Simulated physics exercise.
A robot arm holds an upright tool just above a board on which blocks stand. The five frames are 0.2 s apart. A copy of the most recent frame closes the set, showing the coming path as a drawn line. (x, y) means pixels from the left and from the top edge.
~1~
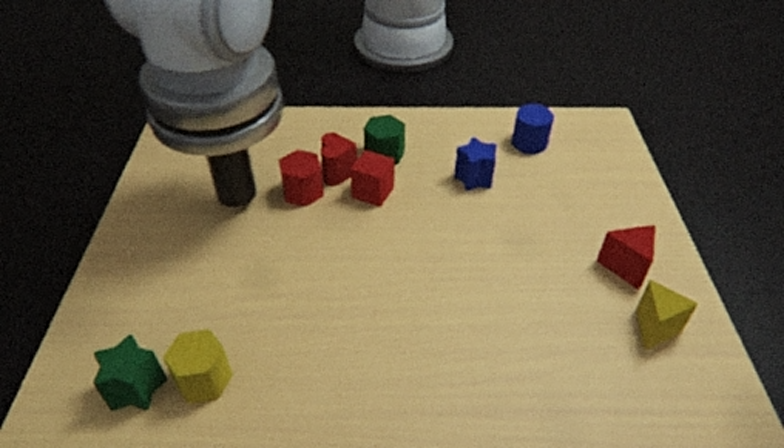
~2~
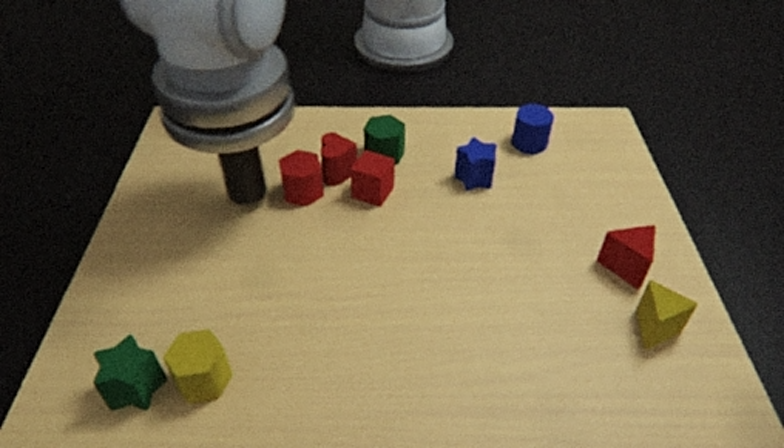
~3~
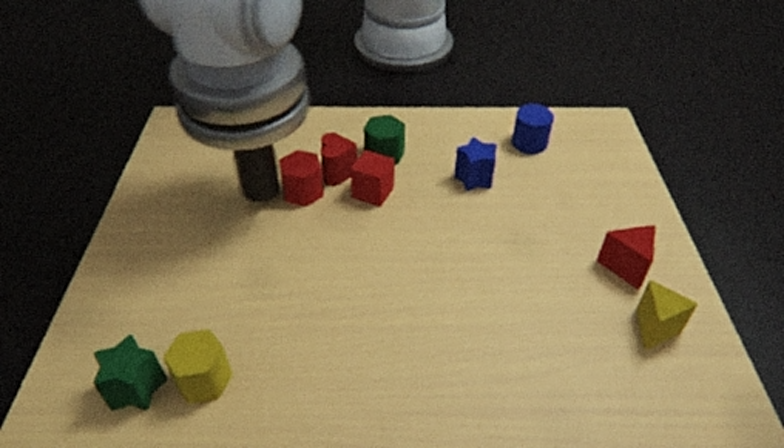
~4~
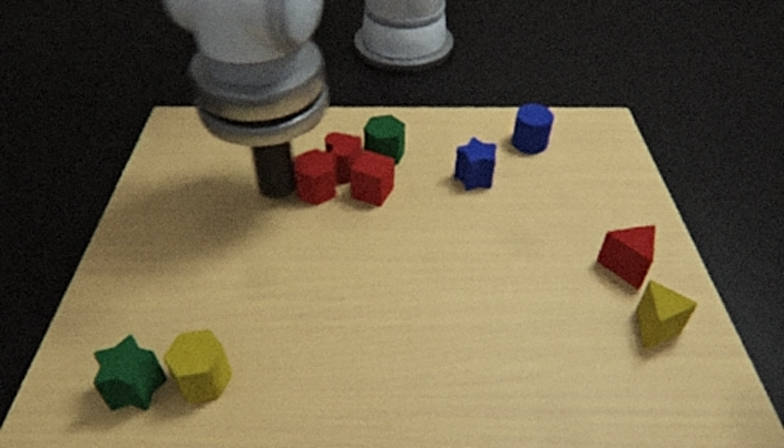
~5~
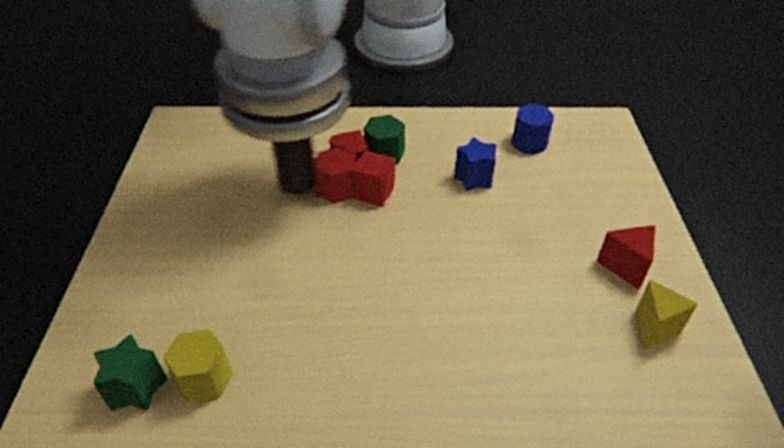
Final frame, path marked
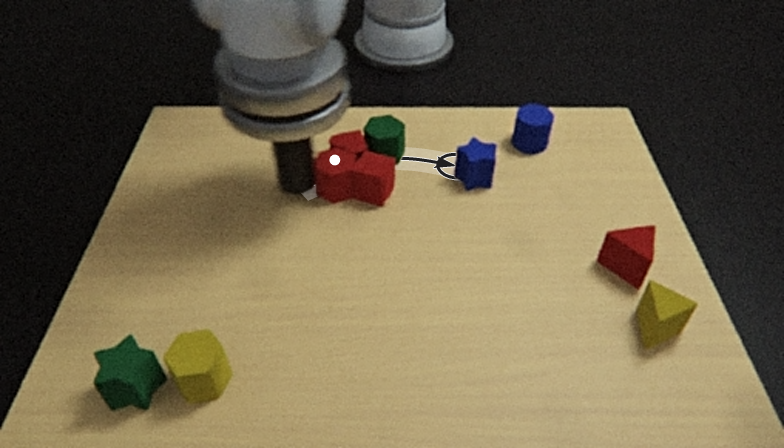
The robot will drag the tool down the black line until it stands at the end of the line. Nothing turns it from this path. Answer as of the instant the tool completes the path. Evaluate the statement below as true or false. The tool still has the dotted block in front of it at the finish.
My answer: False.
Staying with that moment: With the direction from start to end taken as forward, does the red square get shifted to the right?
Yes, that is how it ends up.
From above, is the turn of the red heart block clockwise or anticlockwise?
My answer: Anticlockwise.
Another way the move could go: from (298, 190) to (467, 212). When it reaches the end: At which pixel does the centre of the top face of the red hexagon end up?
At roughly (505, 169).
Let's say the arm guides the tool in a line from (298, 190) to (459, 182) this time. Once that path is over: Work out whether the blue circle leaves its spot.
That block is not shifted.
Path on the board, from (298, 190) via (348, 168) and (401, 158), ending at (456, 166); the dot is on the red hexagon.
The first path, step by step. One third of the way, tool (349, 159); red hexagon (378, 154), turned 45° clockwise; red heart block (383, 128), turned 30° anticlockwise; red square (405, 171), turned 30° clockwise; green hexagon (408, 115).
Two thirds of the way, tool (402, 150); red hexagon (399, 153), turned 85° clockwise; red heart block (431, 115), turned 50° anticlockwise; red square (413, 177), turned 50° clockwise; green hexagon (446, 99), turned 20° anticlockwise.
At the end, tool (457, 157); red hexagon (400, 153), turned 85° clockwise; red heart block (464, 116), turned 120° anticlockwise; red square (413, 177), turned 50° clockwise; green hexagon (452, 95), turned 50° anticlockwise; blue star block (486, 152).
